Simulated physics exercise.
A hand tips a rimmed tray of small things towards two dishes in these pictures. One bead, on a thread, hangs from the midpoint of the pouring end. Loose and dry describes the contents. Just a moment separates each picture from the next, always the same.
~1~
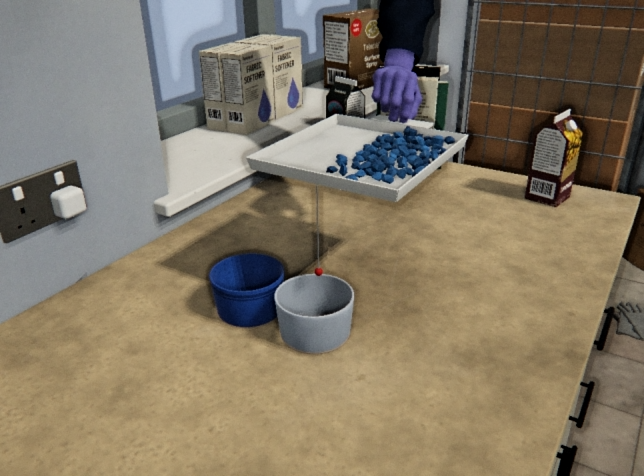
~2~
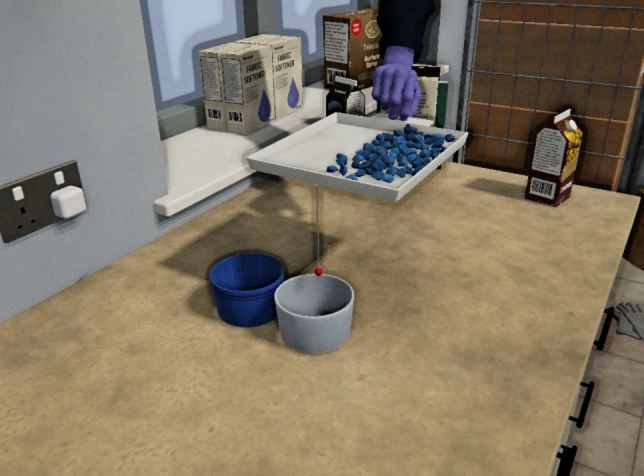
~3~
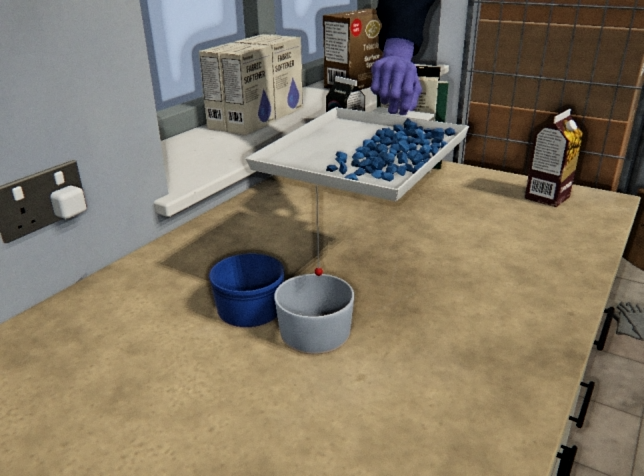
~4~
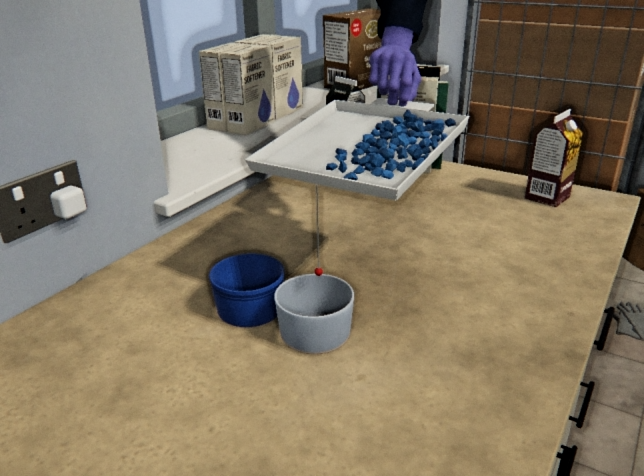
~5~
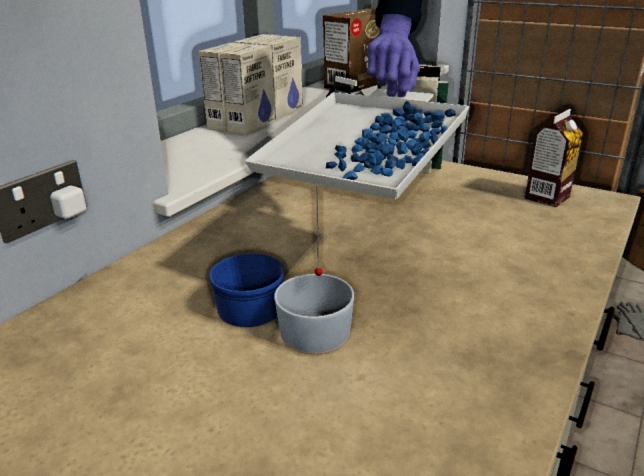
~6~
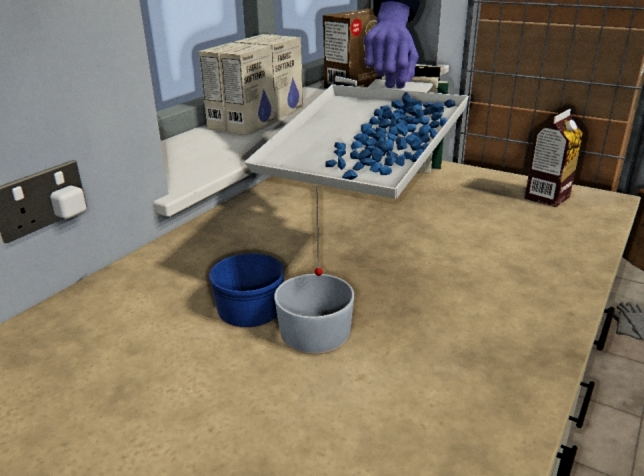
Kitchen worktop, a purple-gloved hand gradually raising the far side of a white tray of blue stones above two dishes.
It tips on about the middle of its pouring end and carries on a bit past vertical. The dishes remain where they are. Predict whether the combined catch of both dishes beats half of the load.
The combined catch beats half.
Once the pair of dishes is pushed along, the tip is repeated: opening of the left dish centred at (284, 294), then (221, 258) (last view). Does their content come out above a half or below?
For the two tries in order: Exceeding half, not as much as half.
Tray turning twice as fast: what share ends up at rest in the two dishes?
I'd expect near 40 per cent.
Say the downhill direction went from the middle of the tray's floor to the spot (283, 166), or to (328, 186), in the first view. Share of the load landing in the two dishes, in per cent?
First heading 60 %, second heading 30 %.
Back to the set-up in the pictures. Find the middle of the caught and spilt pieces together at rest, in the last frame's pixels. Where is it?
I'd mark it at roughly (291, 327).
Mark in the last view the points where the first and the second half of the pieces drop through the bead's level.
Points: About (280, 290), then about (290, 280).
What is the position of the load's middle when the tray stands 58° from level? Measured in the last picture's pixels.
(327, 163).
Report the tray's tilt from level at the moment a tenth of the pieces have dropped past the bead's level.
At roughly 70°.
Soon after the last picture, tray tipped steeply; nearly all on the tray; a stray few in the air.
A little later, tray tipped right over; about half on the tray; a small part in the right dish; a small part in the left dish; a small part outside both; a small part in the air.
Later still, tray tipped past a quarter turn; about a third in the right dish; about a quarter in the left dish; about a quarter outside both.
At rest, tray tipped past a quarter turn; about a third in the right dish; about a quarter in the left dish; about a quarter outside both.
